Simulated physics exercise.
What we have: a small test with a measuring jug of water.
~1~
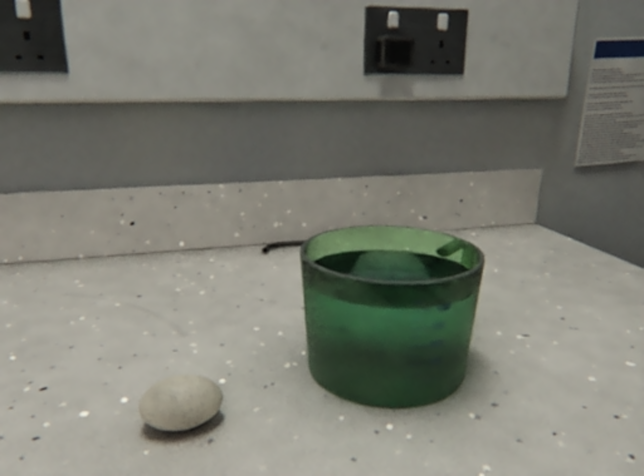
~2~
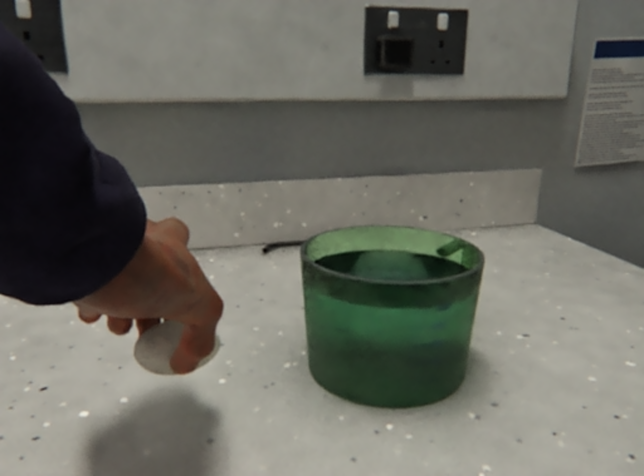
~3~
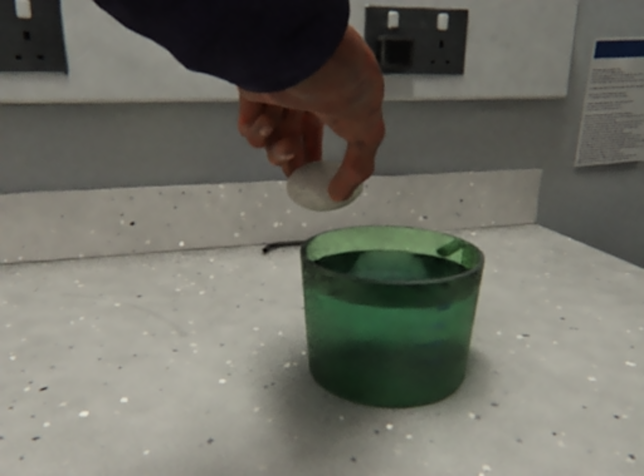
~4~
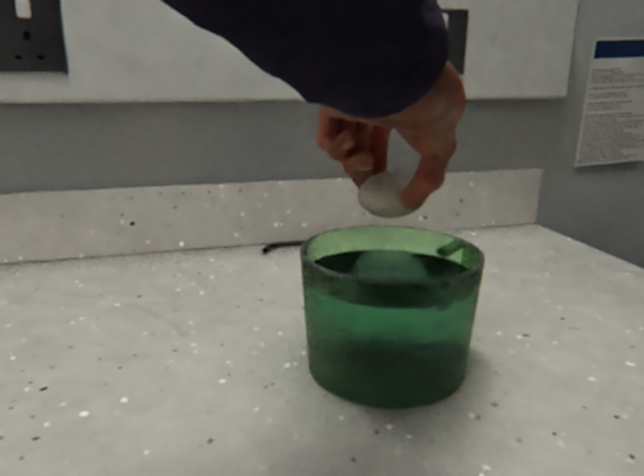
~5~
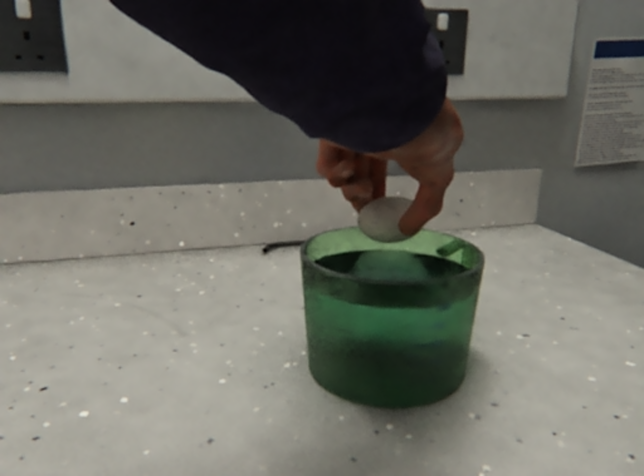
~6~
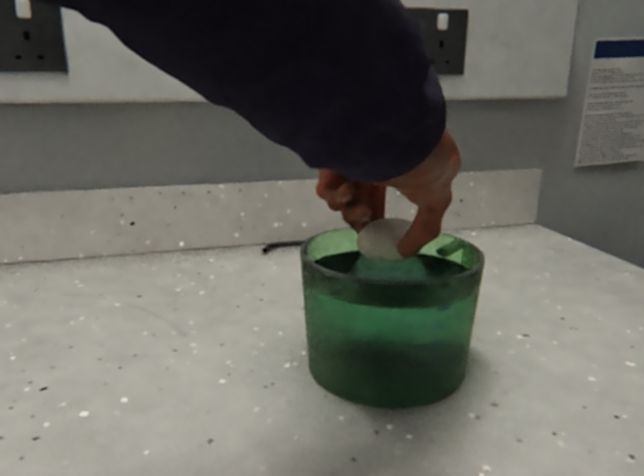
A hand in a dark sleeve picked up a pale egg from the speckled worktop, carried it right over a green container of water, and lowered it to just above the surface.
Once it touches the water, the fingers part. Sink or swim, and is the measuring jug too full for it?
The thing goes to the bottom; the measuring jug has room for it.
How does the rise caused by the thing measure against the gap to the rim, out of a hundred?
I make it 10 per cent.
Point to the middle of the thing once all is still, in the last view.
Near (387, 338).
Shortly, the egg enters the water; the measuring jug is about three quarters full.
Then, the egg goes on down; the measuring jug is about three quarters full.
At the finish, the egg is at the bottom; the measuring jug is about three quarters full; no mess.
